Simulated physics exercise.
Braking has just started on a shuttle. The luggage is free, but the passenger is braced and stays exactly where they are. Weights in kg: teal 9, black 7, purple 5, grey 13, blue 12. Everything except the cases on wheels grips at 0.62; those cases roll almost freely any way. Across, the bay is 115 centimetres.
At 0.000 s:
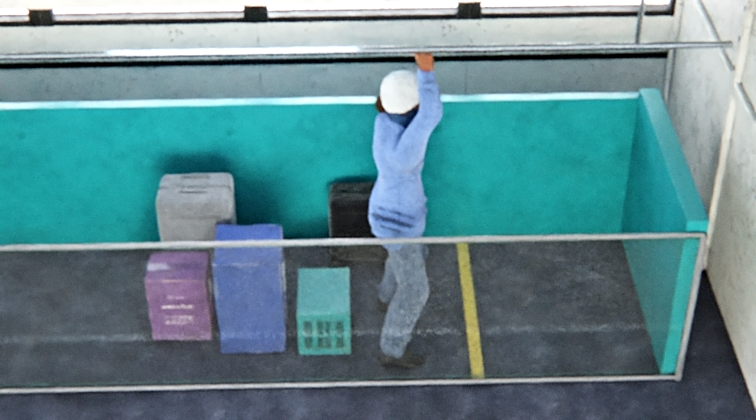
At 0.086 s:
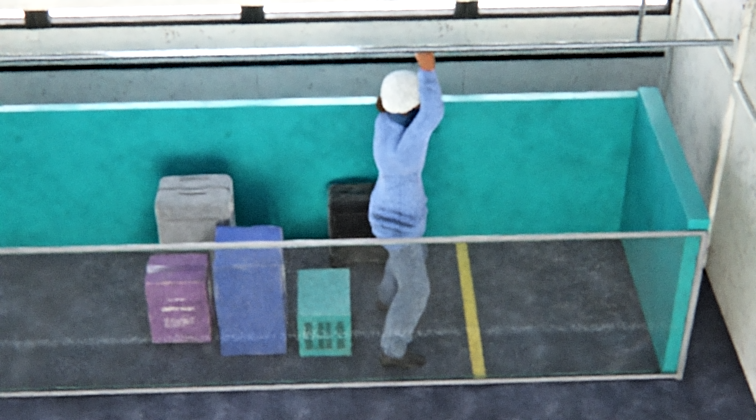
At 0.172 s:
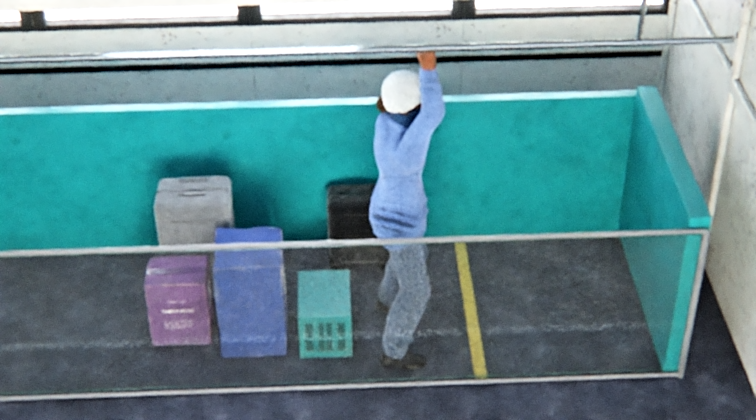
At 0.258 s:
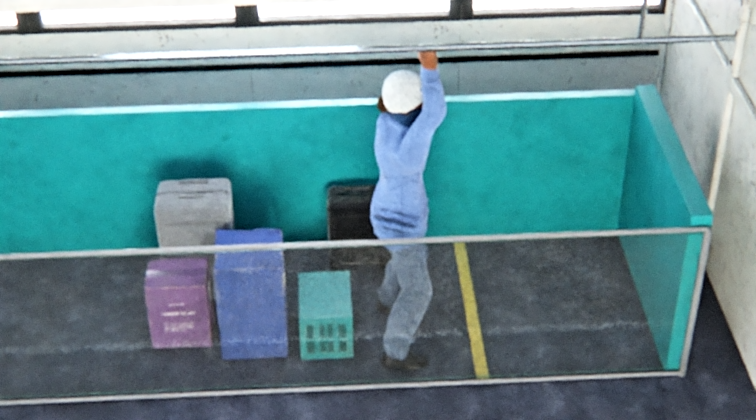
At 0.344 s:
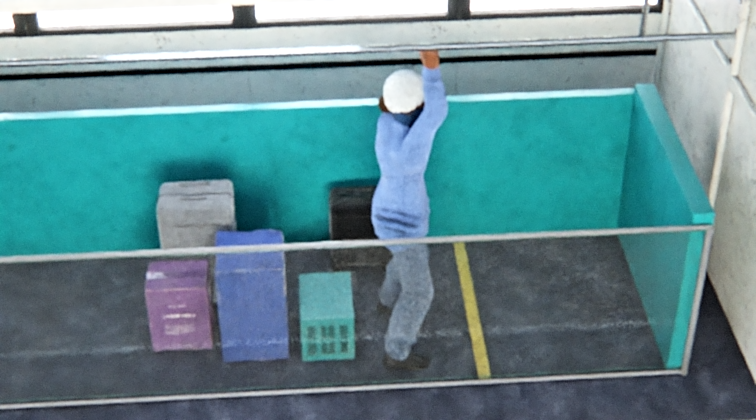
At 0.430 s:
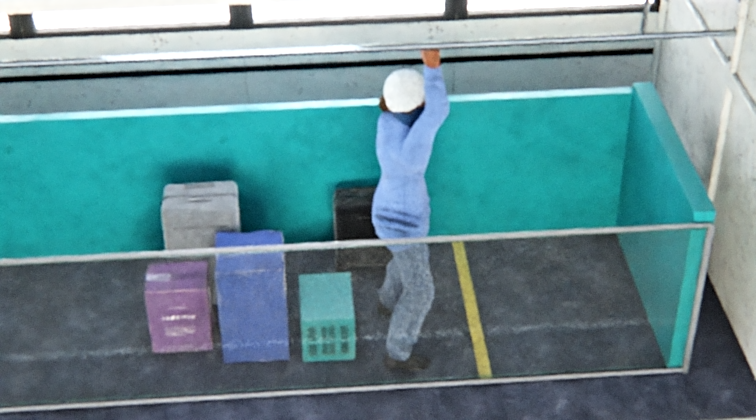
In a teal-walled luggage bay, a person in a white cap gripping an overhead rail while cases and a crate barely shift.
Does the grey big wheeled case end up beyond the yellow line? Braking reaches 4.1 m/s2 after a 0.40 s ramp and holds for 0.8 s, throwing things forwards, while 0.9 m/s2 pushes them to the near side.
Yes.
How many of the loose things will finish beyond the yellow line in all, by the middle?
That would be 2 of them.
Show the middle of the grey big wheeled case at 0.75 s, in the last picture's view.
Close to pixel (265, 251) in the final frame.
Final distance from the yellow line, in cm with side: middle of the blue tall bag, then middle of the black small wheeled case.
Blue tall bag: 110 cm short; black small wheeled case: 70 cm past.
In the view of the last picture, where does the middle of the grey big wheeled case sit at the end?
(542, 226).
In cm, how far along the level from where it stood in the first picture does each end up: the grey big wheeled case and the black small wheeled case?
Grey big wheeled case 180, black small wheeled case 130.
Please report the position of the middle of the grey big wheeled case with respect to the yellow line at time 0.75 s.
Some 105 cm short of it.
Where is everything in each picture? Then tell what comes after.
Grey big wheeled case (200, 238), teal crate (325, 311), purple pack (181, 296), in the first picture.
Grey big wheeled case (199, 240), teal crate (325, 312), purple pack (181, 299), in the second picture.
Grey big wheeled case (198, 242), teal crate (325, 313), purple pack (180, 301), in the third picture.
Grey big wheeled case (198, 244), teal crate (326, 315), purple pack (180, 303), in the fourth picture.
Grey big wheeled case (200, 246), teal crate (327, 316), purple pack (181, 305), in the fifth picture.
Grey big wheeled case (205, 248), teal crate (327, 317), purple pack (180, 307), in the sixth picture.
After 0.75 s the grey big wheeled case is 106 cm short of the yellow line, tilted 0°, near (265, 251) in the last picture's view.
After 1.15 s the grey big wheeled case is 52 cm short of the yellow line, tilted 0°, near (368, 235) in the last picture's view.
After 1.65 s the grey big wheeled case is 15 cm past the yellow line, tilted 0°, near (494, 225) in the last picture's view.
At rest, 2.6 s, teal crate stops short of the yellow line; black small wheeled case crosses the yellow line; purple pack stops short of the yellow line; grey big wheeled case crosses the yellow line; blue tall bag stops short of the yellow line.
